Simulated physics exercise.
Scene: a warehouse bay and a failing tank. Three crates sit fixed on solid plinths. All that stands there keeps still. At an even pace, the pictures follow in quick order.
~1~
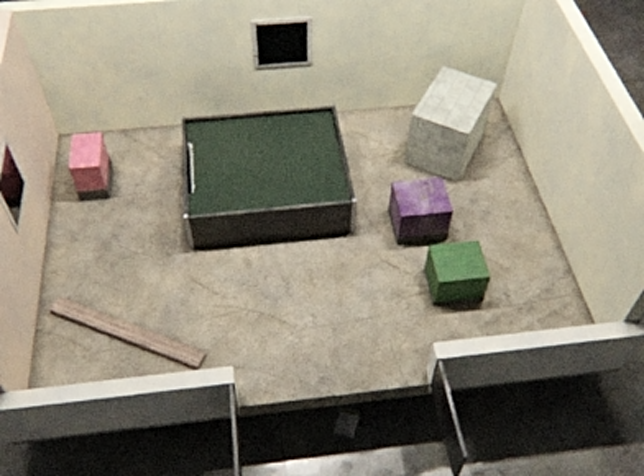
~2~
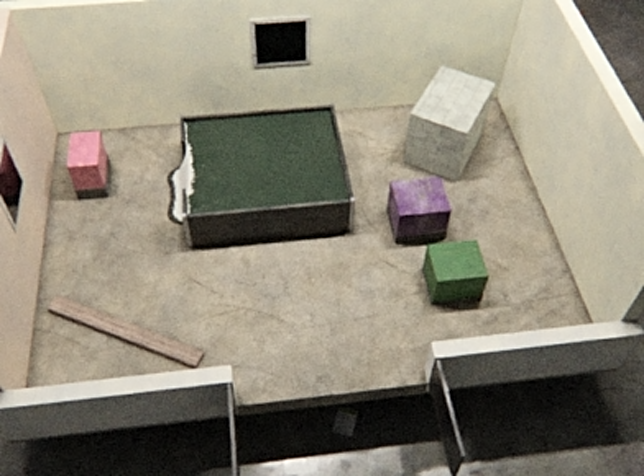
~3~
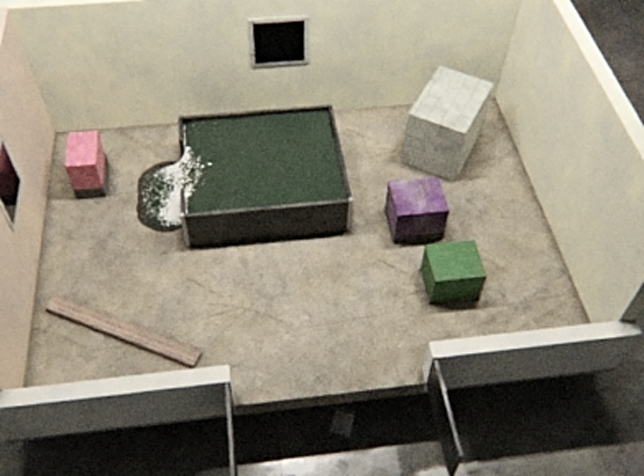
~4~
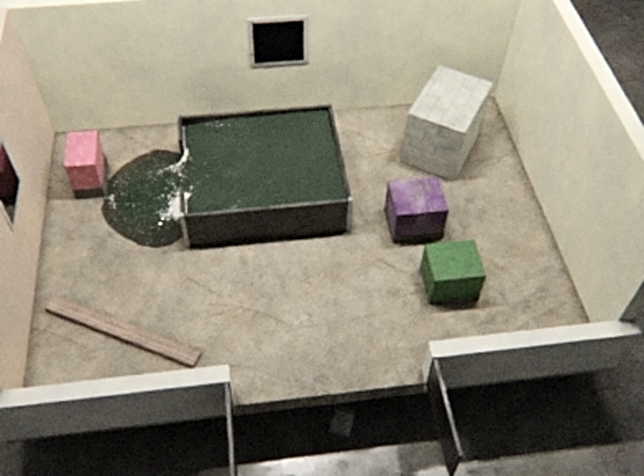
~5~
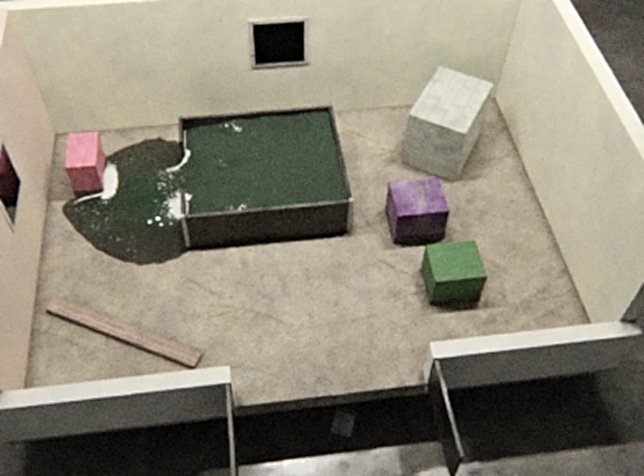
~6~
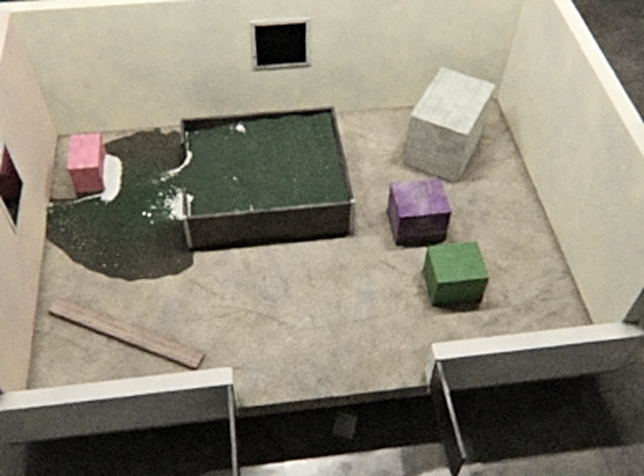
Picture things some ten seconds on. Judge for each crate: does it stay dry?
Outcome: Green crate: Becomes wet. Purple crate: Remains dry. Pink crate: Becomes wet.
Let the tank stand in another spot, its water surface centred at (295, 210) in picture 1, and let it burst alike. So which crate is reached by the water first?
I'd go with the pink crate.
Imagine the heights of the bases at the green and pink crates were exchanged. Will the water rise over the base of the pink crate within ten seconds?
Then: The pink crate is reached.
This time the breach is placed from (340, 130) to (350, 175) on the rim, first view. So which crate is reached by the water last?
Answer: The pink one.
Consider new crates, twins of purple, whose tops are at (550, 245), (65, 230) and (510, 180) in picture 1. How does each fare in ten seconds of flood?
Respectively: Comes through fine, is reached and comes through fine.
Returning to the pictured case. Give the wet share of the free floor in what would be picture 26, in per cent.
About 45 %.
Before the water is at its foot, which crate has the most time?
Answer: The one in purple.
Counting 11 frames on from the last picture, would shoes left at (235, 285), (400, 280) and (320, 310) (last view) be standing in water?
First spared, second spared, third spared.
A moment on, water covers 20 % of the floor; the green crate not reached, the purple crate not reached, the pink crate water round its plinth.
Next, water covers 25 % of the floor; the green crate not reached, the purple crate not reached, the pink crate water round its plinth.
Then, water covers 45 % of the floor; the green crate not reached, the purple crate not reached, the pink crate water round its plinth.
Later, water covers 75 % of the floor; the green crate water round its plinth, the purple crate water round its plinth, the pink crate water round its plinth.
In the end, water covers 100 % of the floor; the green crate was topped, the purple crate stayed above the water, the pink crate was topped.
